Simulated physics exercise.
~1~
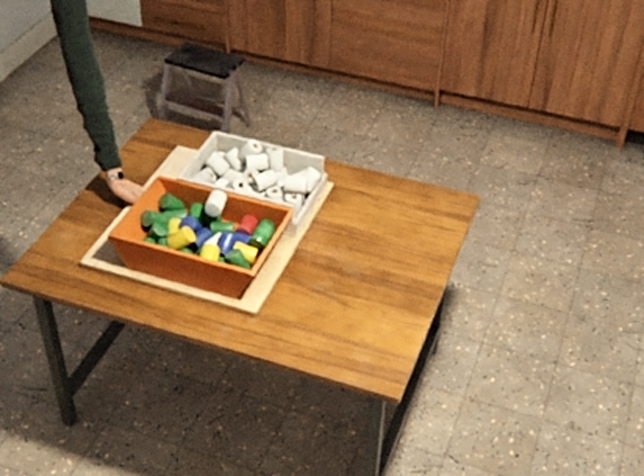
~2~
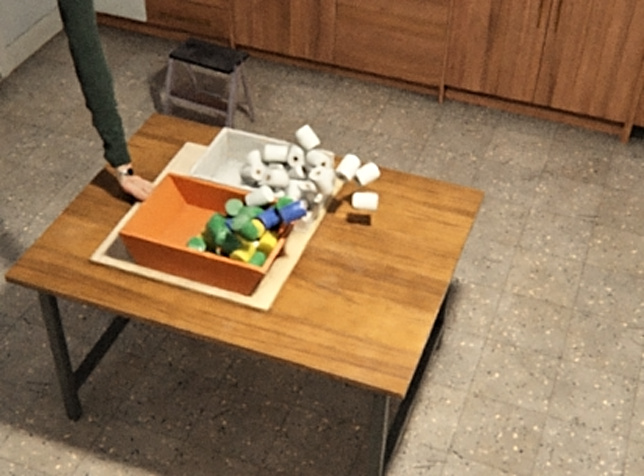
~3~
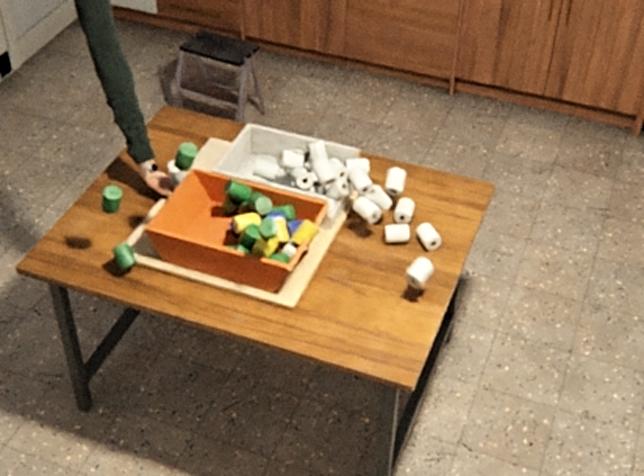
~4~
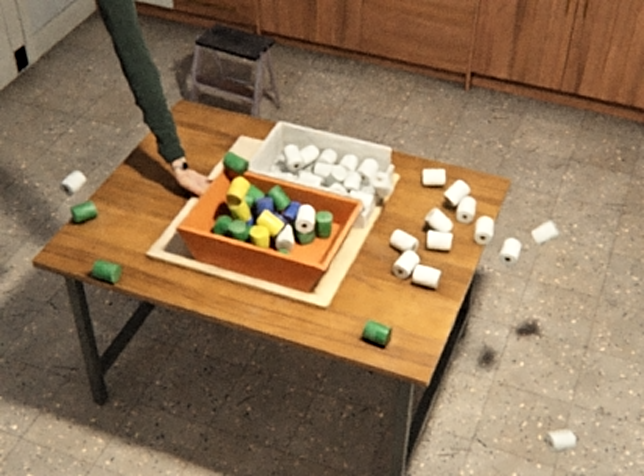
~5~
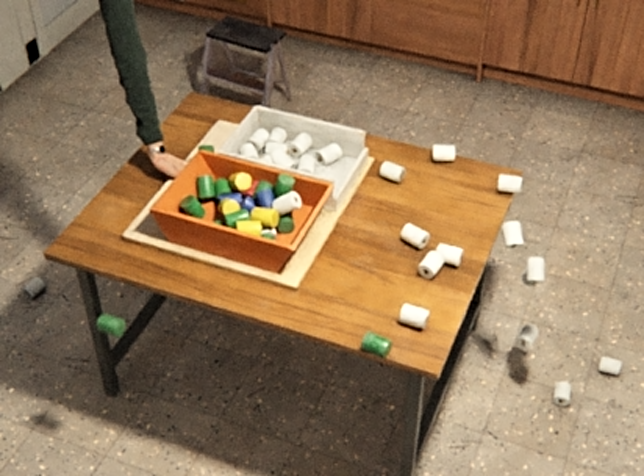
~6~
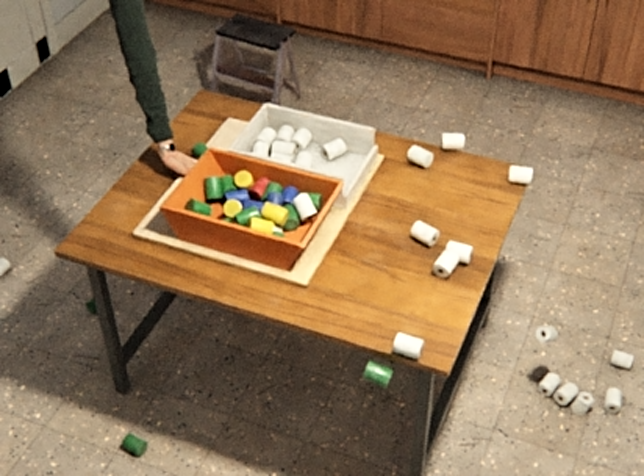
White paper rolls spilled over the low right side of a white tote as a hand shook it and an orange tote side to side on a wooden table; a few green jars escaped too, and several pieces ended up on the floor.
